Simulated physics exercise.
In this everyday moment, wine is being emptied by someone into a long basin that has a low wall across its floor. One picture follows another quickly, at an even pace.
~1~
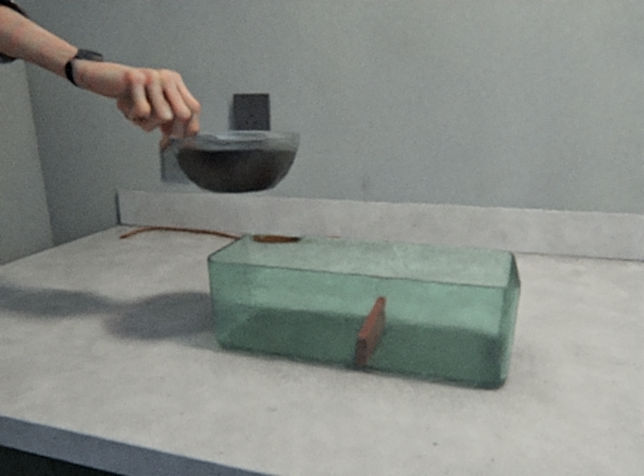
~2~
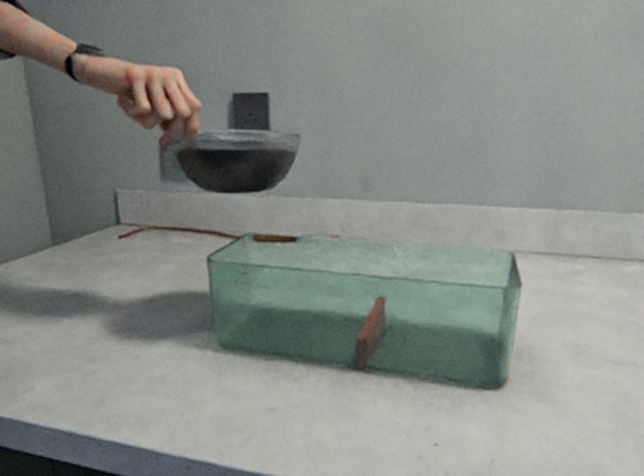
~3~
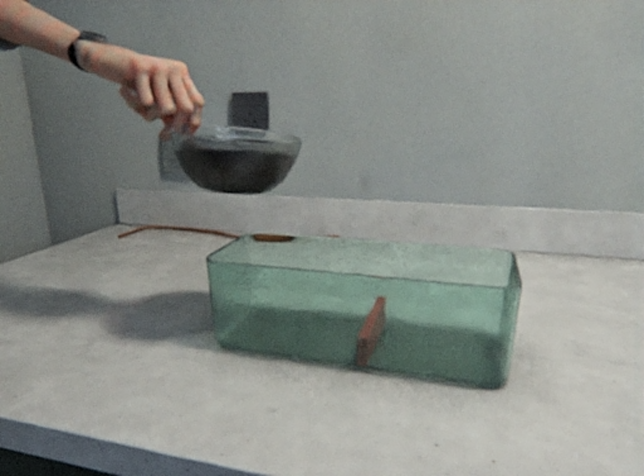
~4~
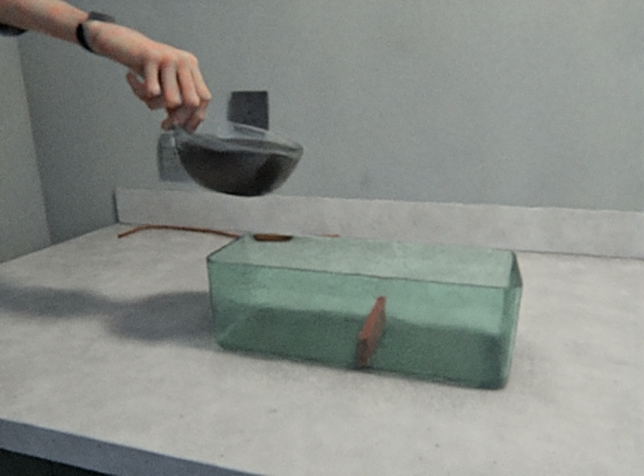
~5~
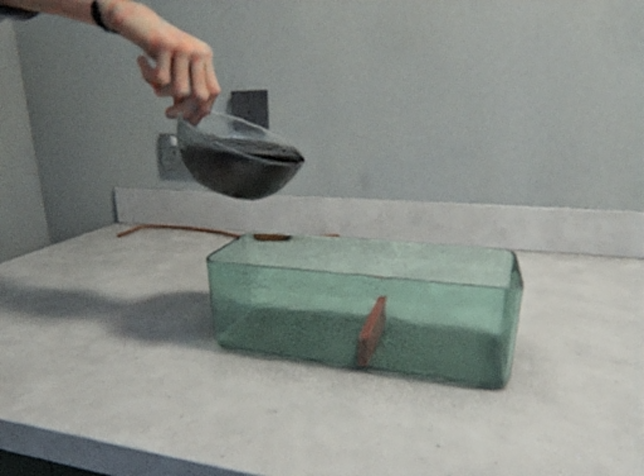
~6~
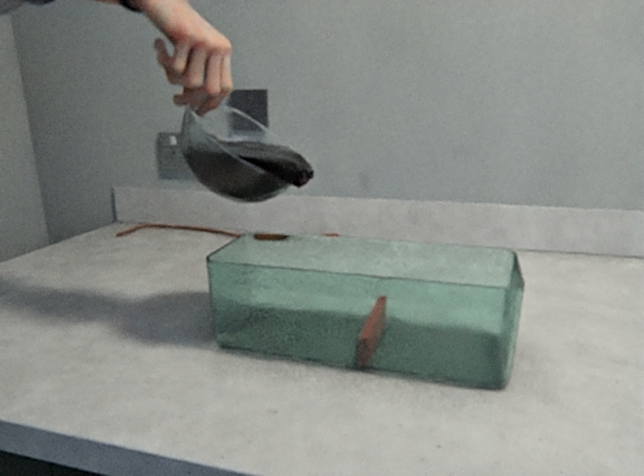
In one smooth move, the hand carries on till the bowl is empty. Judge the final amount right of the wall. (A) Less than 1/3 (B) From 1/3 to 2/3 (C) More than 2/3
(A) Less than 1/3.
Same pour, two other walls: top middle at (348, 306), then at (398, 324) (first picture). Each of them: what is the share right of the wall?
20 %, then 30 %.
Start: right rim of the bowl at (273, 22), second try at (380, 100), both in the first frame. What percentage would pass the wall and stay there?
Start one gives close to 15 percent, start two close to 75 percent.
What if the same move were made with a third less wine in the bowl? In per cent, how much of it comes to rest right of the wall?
My estimate is about 15 percent.
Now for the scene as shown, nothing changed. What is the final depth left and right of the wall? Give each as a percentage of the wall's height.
Left: About 60; right: About 20.
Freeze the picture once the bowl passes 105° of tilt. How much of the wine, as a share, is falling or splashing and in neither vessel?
About 15 per cent.
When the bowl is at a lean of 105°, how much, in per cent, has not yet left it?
Roughly 5 percent remains at that point.
A moment on, the bowl is tipped right over and 4 per cent is still to pour, 82 is left of the wall and 0 right of it.
Next, the bowl is tipped right over and 0 per cent is still to pour, 77 is left of the wall and 16 right of it.
Then the bowl is tipped right over and 0 per cent is still to pour, 74 is left of the wall and 21 right of it.
Later the bowl is tipped right over and 0 per cent is still to pour, 74 is left of the wall and 21 right of it.
Finally, 74 per cent lies left of the wall, 21 right of it and 5 outside.
